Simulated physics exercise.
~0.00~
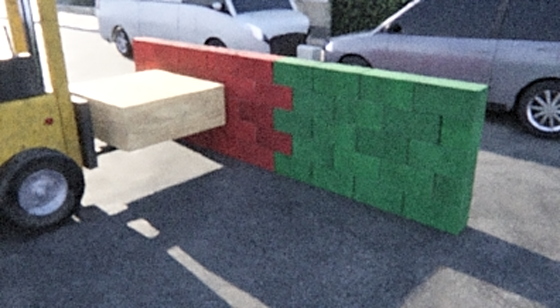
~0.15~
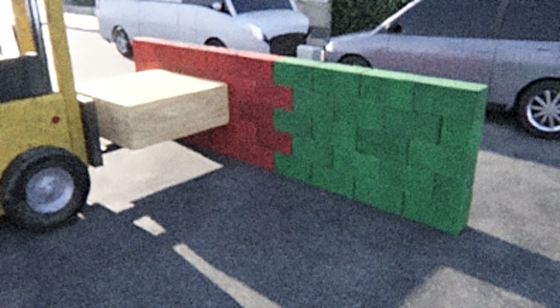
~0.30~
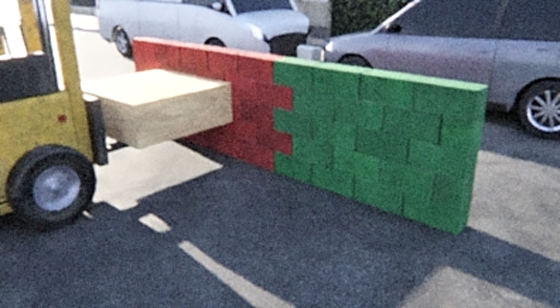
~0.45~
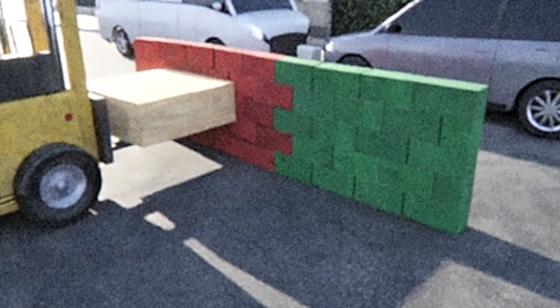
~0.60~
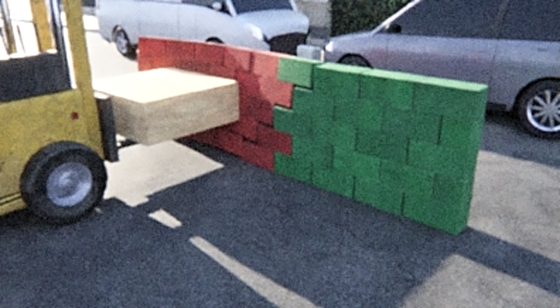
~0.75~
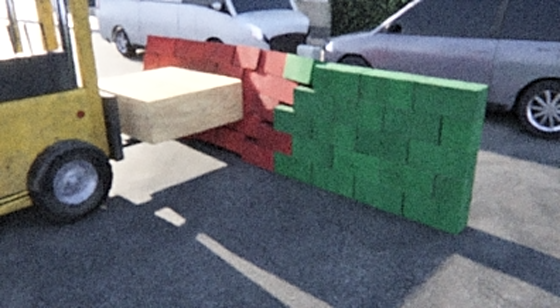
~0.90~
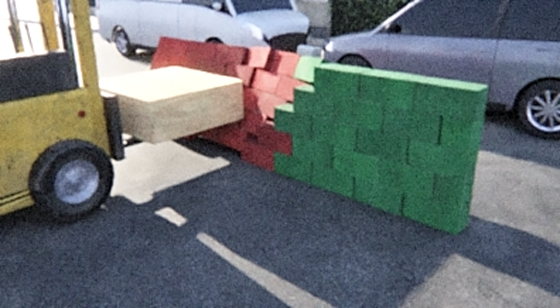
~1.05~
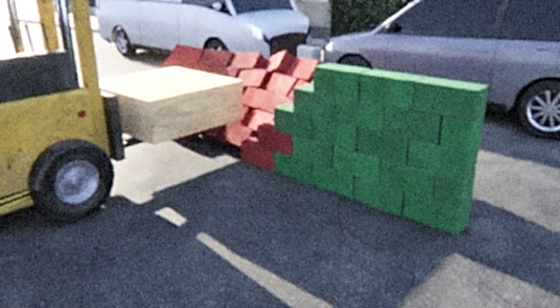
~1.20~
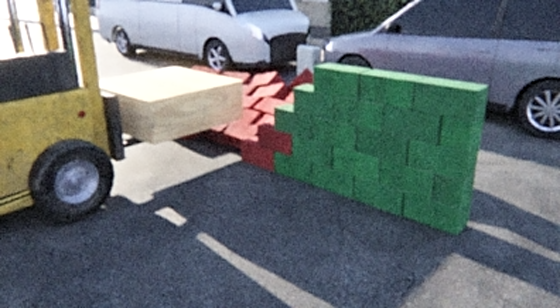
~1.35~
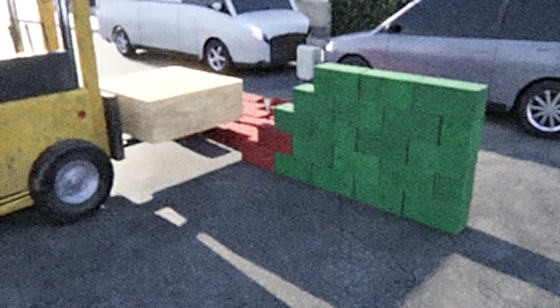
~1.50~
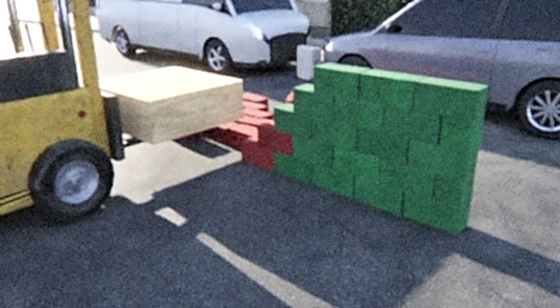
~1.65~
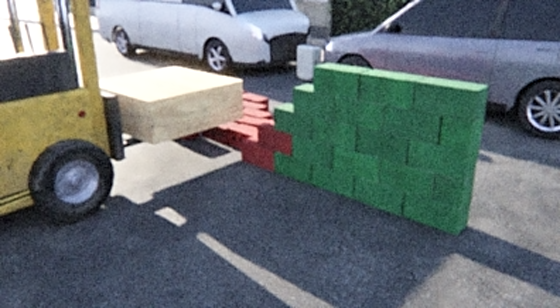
Yellow forklift pushing a pale box into a block wall, toppling the red section backwards while most green blocks stay standing.
